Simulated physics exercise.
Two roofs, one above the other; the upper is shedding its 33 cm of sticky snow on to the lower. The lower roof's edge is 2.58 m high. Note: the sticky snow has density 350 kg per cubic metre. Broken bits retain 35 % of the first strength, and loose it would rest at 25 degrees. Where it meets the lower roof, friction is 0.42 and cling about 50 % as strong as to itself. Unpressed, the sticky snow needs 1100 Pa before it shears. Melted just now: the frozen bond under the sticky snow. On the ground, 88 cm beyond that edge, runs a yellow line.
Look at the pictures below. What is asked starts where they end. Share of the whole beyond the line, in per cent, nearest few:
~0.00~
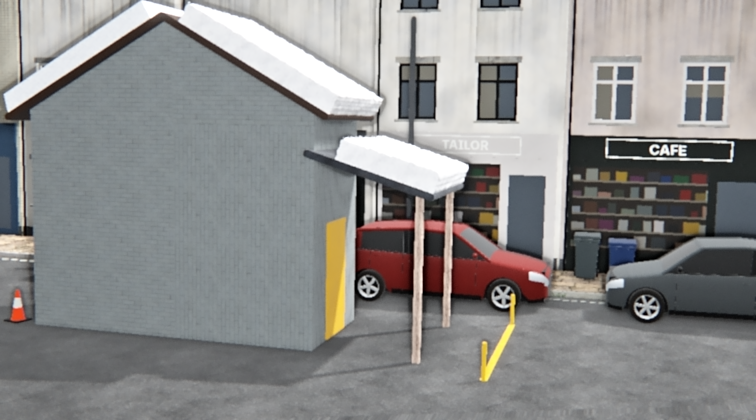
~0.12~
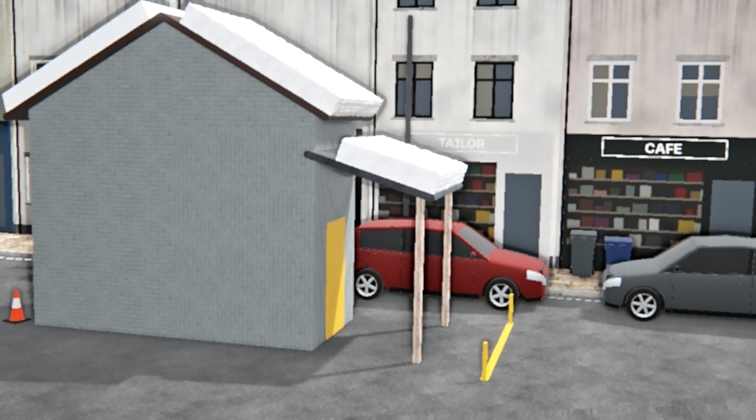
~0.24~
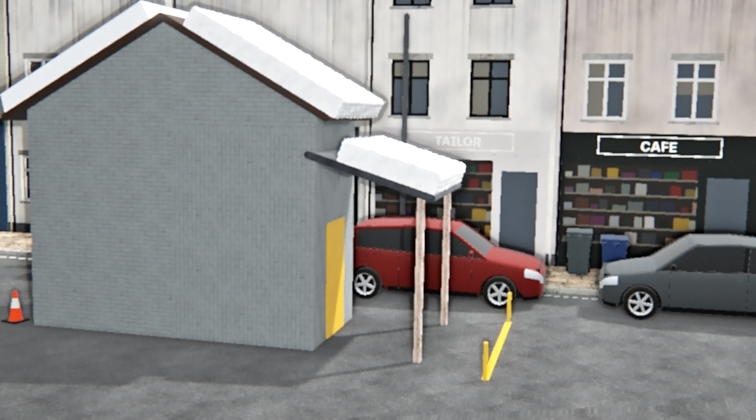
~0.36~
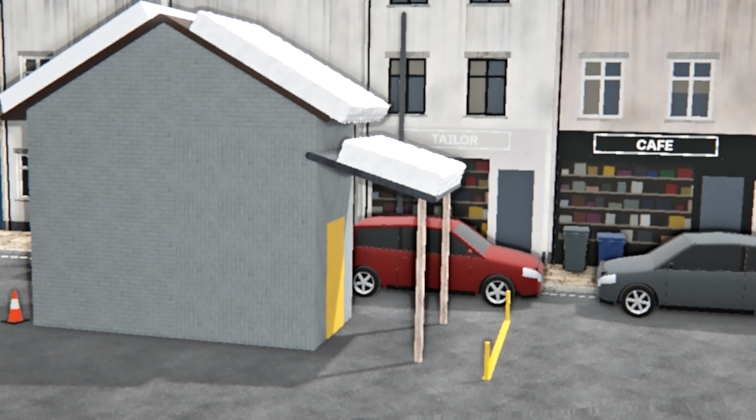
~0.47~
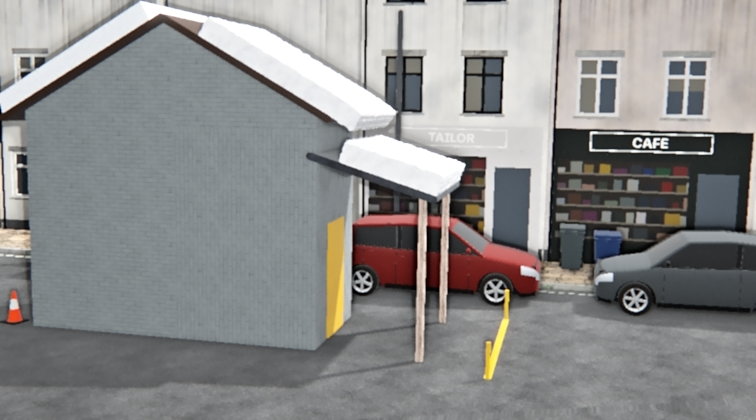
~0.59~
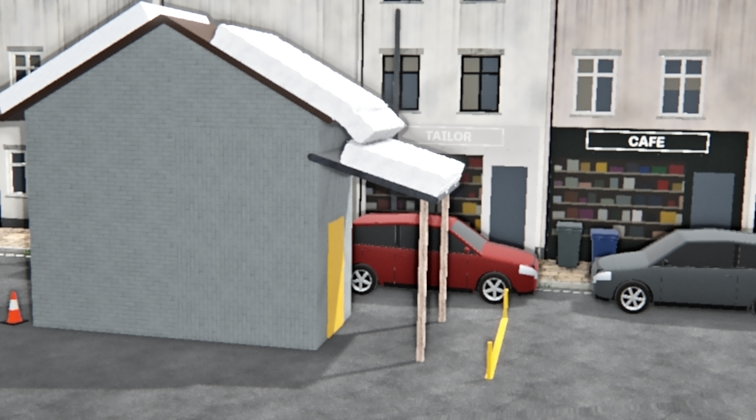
Some 37 out of 100.
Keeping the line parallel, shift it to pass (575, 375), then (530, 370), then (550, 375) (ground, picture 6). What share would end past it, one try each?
7 %, then 22 %, then 14 %.
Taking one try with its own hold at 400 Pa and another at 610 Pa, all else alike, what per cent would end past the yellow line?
The answers, in order, are 60 % and 55 %.
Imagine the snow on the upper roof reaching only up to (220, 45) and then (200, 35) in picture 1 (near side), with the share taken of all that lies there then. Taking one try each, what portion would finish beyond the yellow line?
Try 1: 25 %; try 2: 30 %.
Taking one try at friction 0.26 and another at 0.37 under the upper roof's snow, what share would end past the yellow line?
I'd say 20 %, followed by 0 %.
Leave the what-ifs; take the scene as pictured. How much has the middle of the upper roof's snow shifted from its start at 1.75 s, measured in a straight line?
About 3.4 m.
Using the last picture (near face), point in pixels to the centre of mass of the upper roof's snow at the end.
About (489, 300).
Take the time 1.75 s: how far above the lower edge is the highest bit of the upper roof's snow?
About 1.1 m.
By 1.12 s, none is below the lower edge and 0 % is past the line.
By 1.75 s, 24 % is below the lower edge and 6 % is past the line.
By 2.37 s, 55 % is below the lower edge and 32 % is past the line.
By 3.00 s, 58 % is below the lower edge and 37 % is past the line.
By 3.60 s, at the end, 58 % is below the lower edge and 37 % is past the line.
